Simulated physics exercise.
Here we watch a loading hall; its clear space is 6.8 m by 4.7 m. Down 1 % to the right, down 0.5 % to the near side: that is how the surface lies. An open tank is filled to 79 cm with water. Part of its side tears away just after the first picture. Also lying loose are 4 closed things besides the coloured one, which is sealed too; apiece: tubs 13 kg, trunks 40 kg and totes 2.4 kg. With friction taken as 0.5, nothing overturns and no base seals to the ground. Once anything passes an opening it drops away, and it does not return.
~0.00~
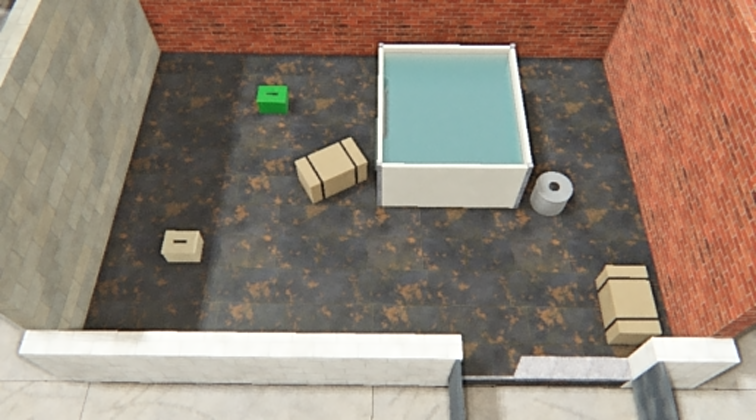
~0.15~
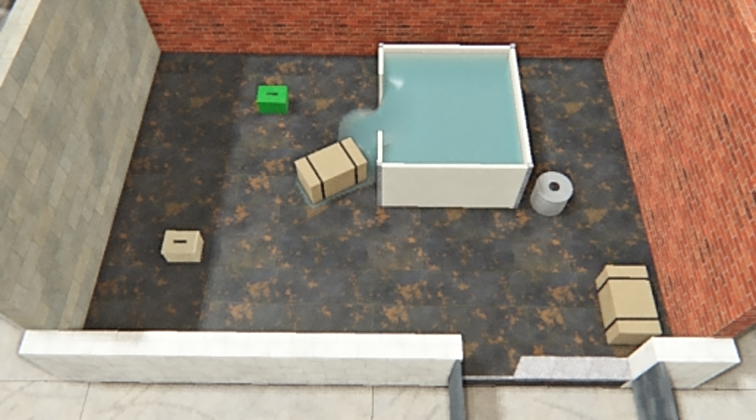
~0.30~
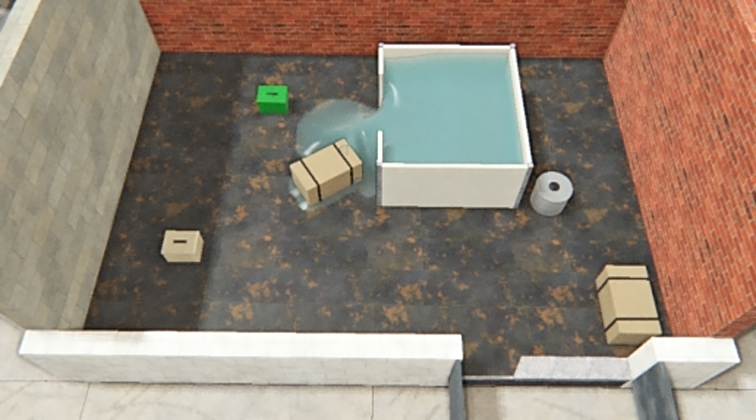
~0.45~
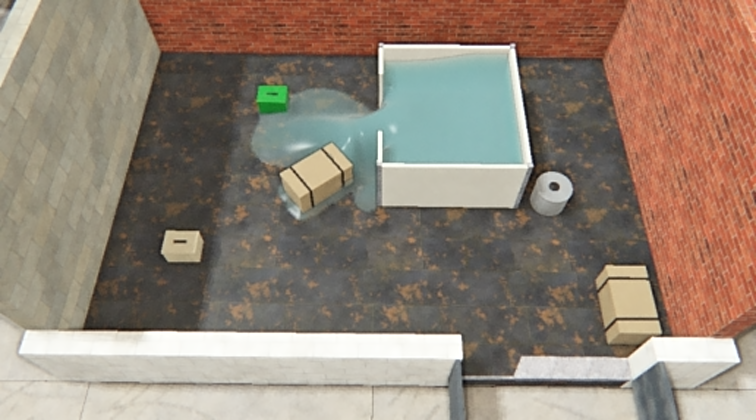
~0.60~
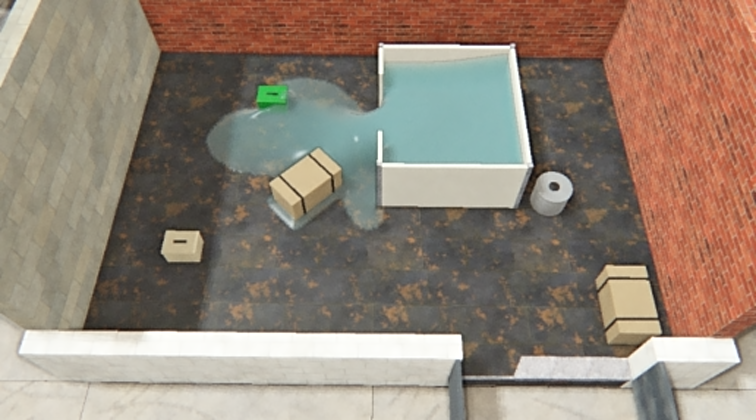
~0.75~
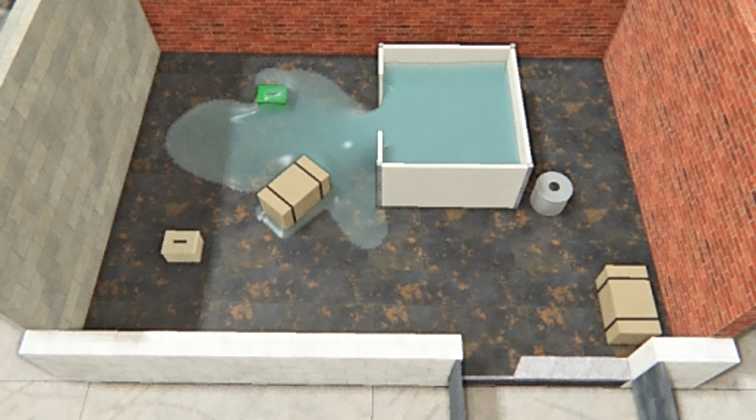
We see water pour through a gap in the left side of an open tank and spread across the dark floor, shifting the nearest strapped box a short way left and toward the viewer, then surrounding a motionless green box.
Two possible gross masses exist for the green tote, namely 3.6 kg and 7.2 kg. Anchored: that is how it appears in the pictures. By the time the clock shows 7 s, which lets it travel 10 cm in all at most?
No good either way.
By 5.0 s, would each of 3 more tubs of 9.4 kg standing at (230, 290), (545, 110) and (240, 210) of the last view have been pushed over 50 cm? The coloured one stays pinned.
In that order: Past it, under, over.
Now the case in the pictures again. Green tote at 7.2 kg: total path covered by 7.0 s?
The distance adds up to about 650 cm.
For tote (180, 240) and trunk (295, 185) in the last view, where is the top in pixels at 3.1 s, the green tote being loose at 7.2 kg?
Near (195, 306) and (222, 257).
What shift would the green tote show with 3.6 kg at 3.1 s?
Shift: Roughly 60 cm.
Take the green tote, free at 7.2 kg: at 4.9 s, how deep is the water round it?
Close to 11 cm deep.
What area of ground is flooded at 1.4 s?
Roughly 15 m2.
After 1.4 s the green tote would be 183 cm from its start with 3.6 kg and 167 cm from its start with 7.2 kg; 8 cm of water round it then.
After 3.1 s the green tote would be 67 cm from its start with 3.6 kg and 145 cm from its start with 7.2 kg; 14 cm of water round it then.
After 4.9 s the green tote would be 107 cm from its start with 3.6 kg and 212 cm from its start with 7.2 kg; 11 cm of water round it then.
After 7.0 s the green tote would be 89 cm from its start with 3.6 kg and 236 cm from its start with 7.2 kg; 8 cm of water round it then.
